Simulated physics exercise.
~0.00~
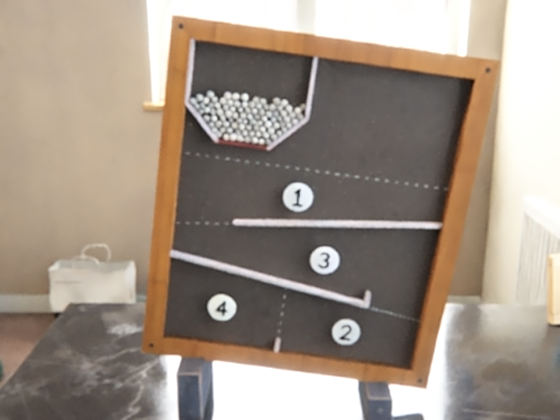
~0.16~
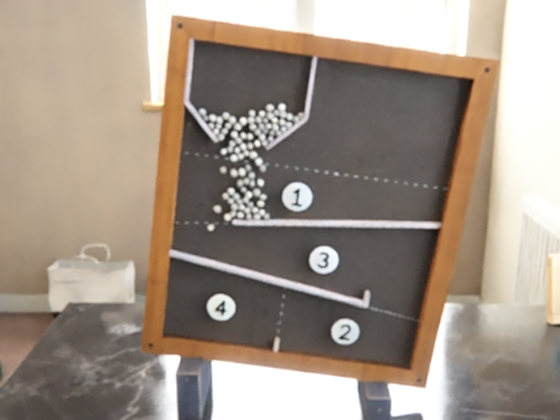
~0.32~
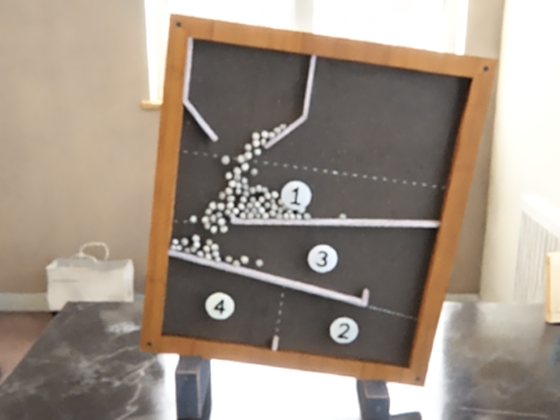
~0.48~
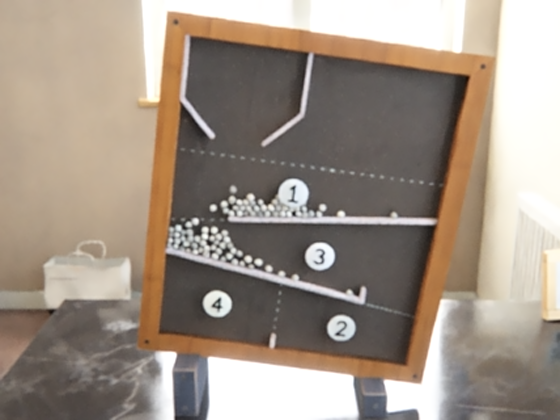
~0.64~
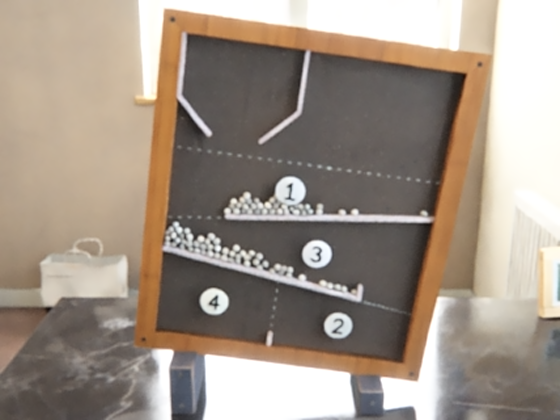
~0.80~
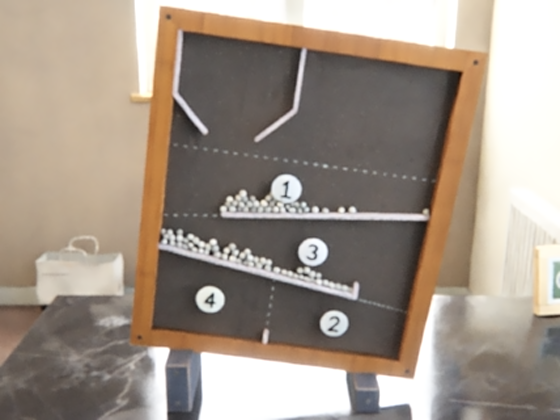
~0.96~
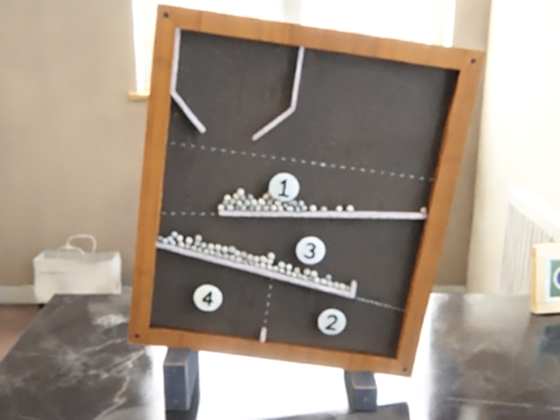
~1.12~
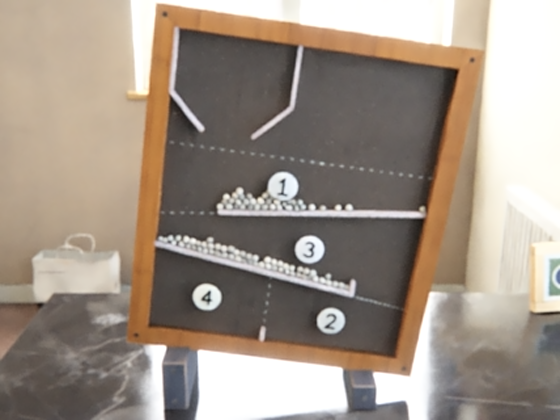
At the start, small pale beads fill a hopper at the upper left of a flat, wood-framed box standing on a dark table, its black face marked with four numbered sections. The hopper's bottom opens and the beads pour down onto the left end of a level shelf. Some pile up there, while others spill past its left edge onto a sloping ramp below. They spread down the ramp to the right until its raised lip stops them, as the view drifts slightly right. Finally the beads lie still, more in section three than section one, with sections two and four empty.
